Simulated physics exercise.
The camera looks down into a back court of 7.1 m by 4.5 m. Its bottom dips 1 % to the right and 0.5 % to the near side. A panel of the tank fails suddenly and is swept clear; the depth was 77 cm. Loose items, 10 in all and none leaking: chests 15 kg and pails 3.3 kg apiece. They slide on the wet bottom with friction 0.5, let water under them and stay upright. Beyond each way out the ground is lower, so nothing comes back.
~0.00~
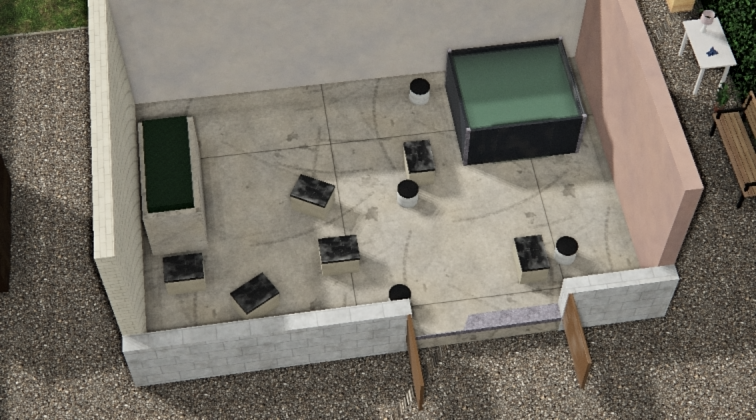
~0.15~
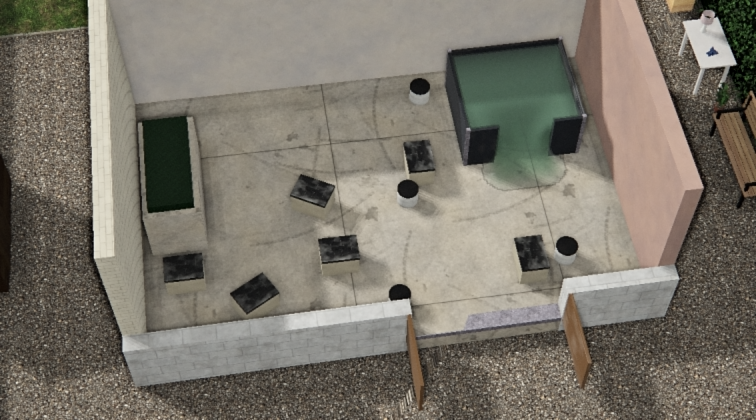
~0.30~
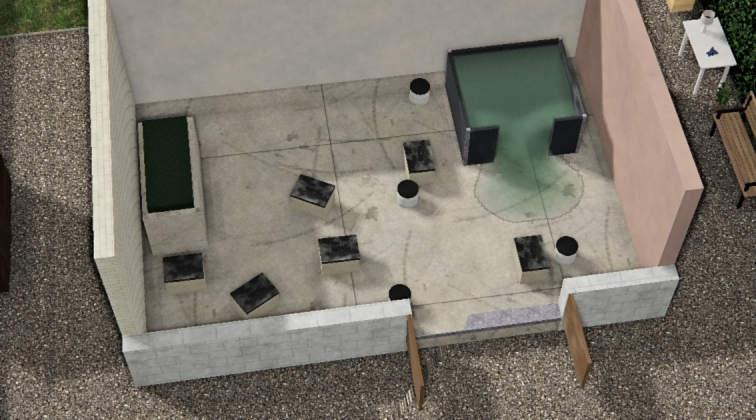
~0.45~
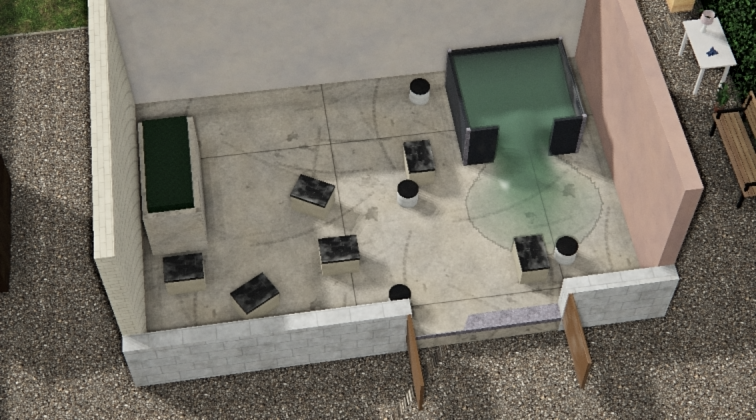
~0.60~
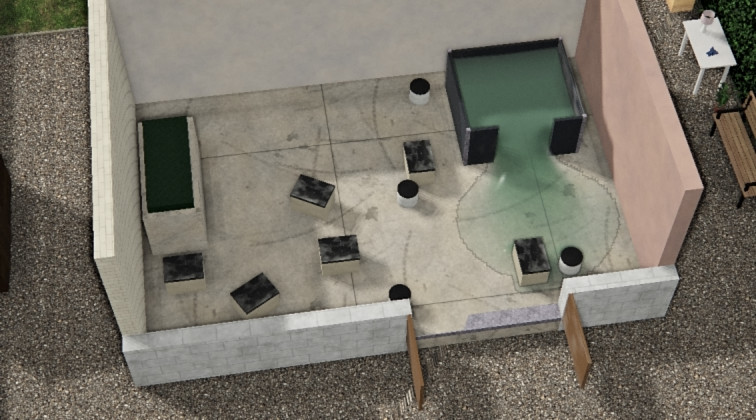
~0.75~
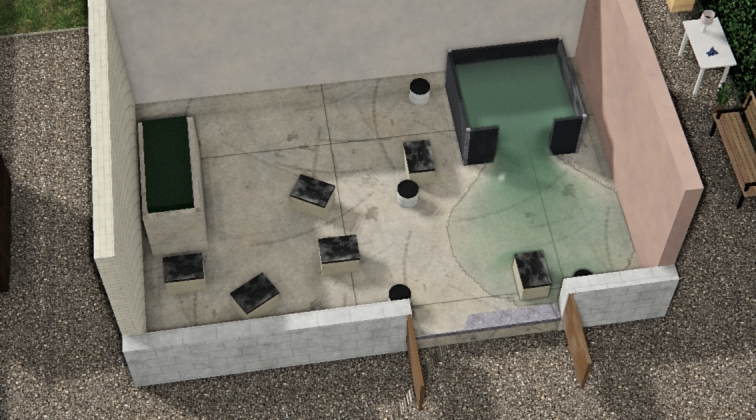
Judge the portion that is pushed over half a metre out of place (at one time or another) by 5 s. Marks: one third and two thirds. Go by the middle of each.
It is less than a third.
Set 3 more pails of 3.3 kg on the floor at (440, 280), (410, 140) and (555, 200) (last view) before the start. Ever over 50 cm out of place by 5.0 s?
In that order: More, less, more.
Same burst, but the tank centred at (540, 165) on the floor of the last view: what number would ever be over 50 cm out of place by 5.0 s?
Then 3.
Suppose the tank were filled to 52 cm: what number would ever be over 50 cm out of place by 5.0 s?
In that case 3 of them.
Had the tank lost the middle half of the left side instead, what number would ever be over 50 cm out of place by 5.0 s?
Then 5.
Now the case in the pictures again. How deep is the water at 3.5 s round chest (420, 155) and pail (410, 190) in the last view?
Roughly 0 and 0 cm.
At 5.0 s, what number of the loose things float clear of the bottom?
At that moment 2.
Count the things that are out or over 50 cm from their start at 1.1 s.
By then 2.
After 1.1 s 2 of 10 are over 50 cm from their spots; 1 afloat.
After 2.2 s 2 of 10 are over 50 cm from their spots; 1 afloat.
After 3.5 s 3 of 10 are over 50 cm from their spots; 2 afloat.
After 5.0 s 3 of 10 are over 50 cm from their spots, and 3 have been at some point; 2 afloat.
